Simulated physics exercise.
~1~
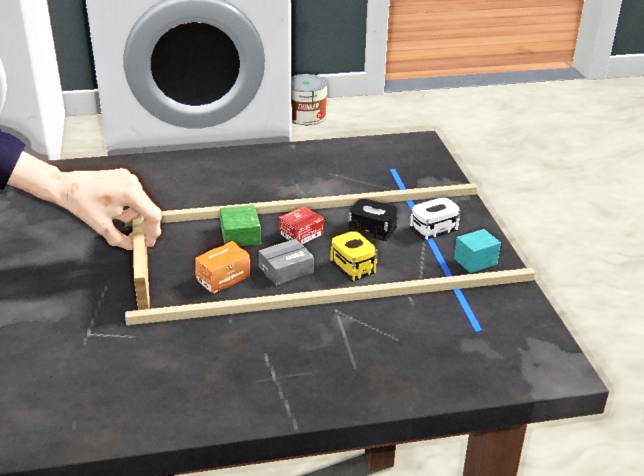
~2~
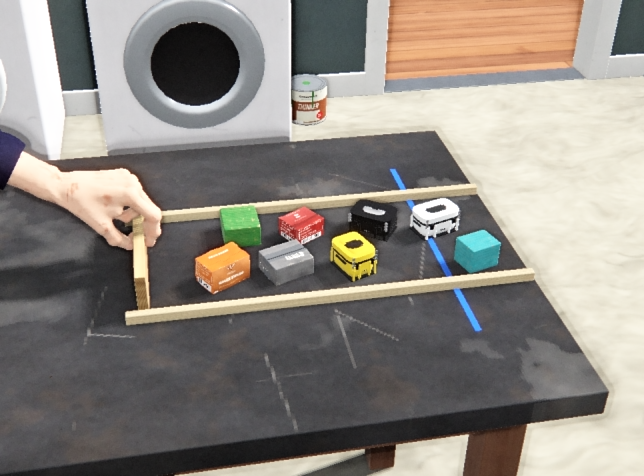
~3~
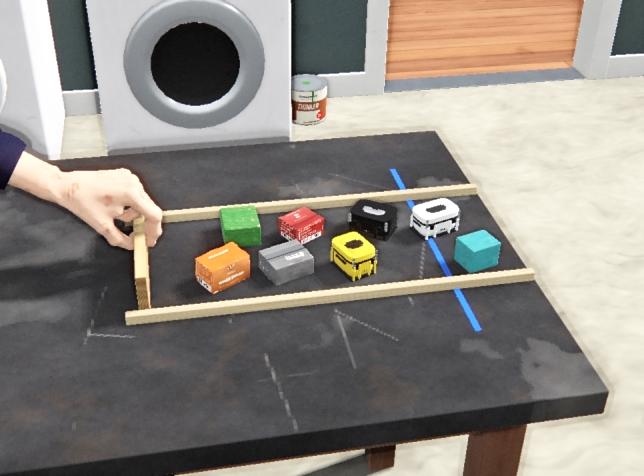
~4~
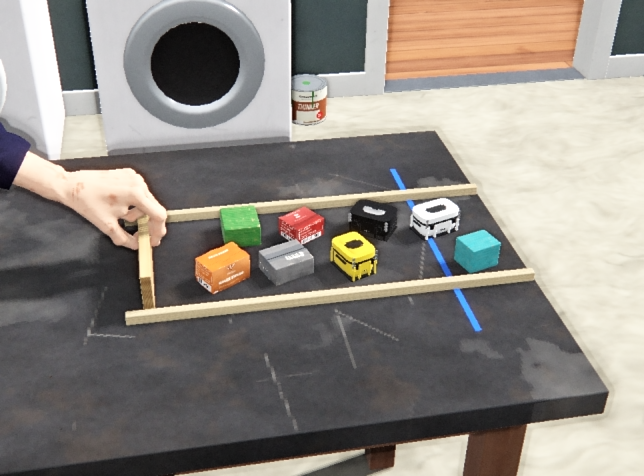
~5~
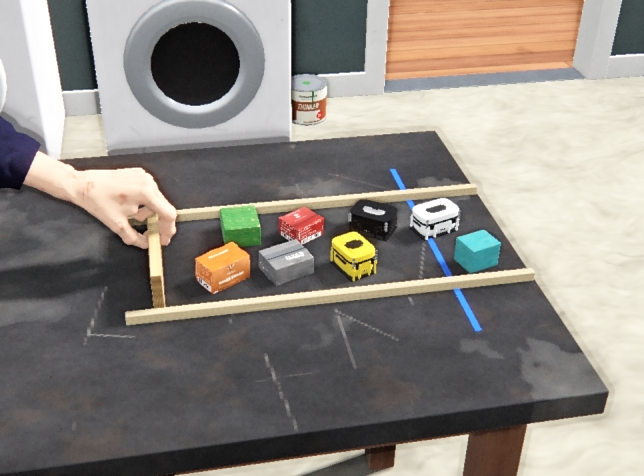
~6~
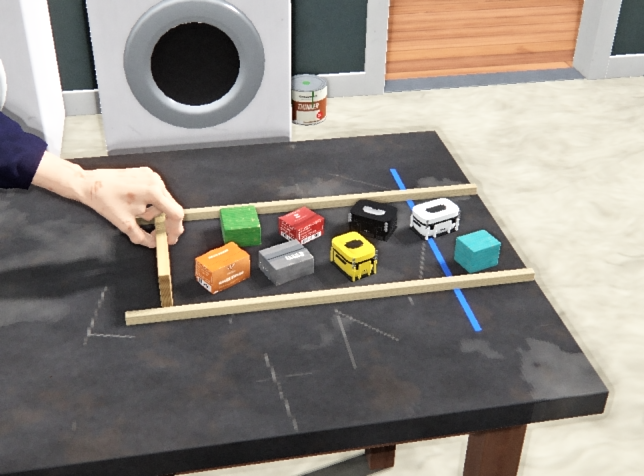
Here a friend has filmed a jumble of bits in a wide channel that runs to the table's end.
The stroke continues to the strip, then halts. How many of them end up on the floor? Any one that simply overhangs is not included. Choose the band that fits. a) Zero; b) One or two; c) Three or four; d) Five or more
c, three or four.
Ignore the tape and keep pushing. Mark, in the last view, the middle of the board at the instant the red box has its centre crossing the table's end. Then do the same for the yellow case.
When the red box crosses, the middle is near (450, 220); when the yellow case crosses, near (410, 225).
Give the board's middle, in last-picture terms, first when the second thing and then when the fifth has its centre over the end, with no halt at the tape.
Its centre point is roughly (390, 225) and later (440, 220).
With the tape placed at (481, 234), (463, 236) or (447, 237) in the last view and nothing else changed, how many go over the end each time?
In order, the counts are 6, 6 and 5.
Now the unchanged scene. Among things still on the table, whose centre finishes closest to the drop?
The one you want is the grey box.
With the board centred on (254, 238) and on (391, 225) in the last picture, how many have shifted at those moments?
In order, the tallies are 5 and 8.
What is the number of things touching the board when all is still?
2.
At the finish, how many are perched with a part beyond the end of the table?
It would come to 1.
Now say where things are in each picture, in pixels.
The first frame shows turquoise block (477, 251); white case (435, 219); black case (373, 220); board (140, 249); tape (430, 239).
The second frame shows white case (435, 219); orange box (223, 268).
The third frame shows black case (373, 220); green block (240, 227).
The fourth frame shows turquoise block (477, 251); yellow case (353, 256).
The fifth frame shows white case (435, 219); red box (301, 226).
The sixth frame shows turquoise block (477, 251); white case (435, 219); black case (373, 220); board (163, 247); tape (430, 239).
A little later, none off yet; turquoise block at rest near (477, 251); white case at rest near (435, 219); black case at rest near (374, 220).
When it is over, the number that fall off is three or four; down, yellow case, black case, white case and turquoise block.
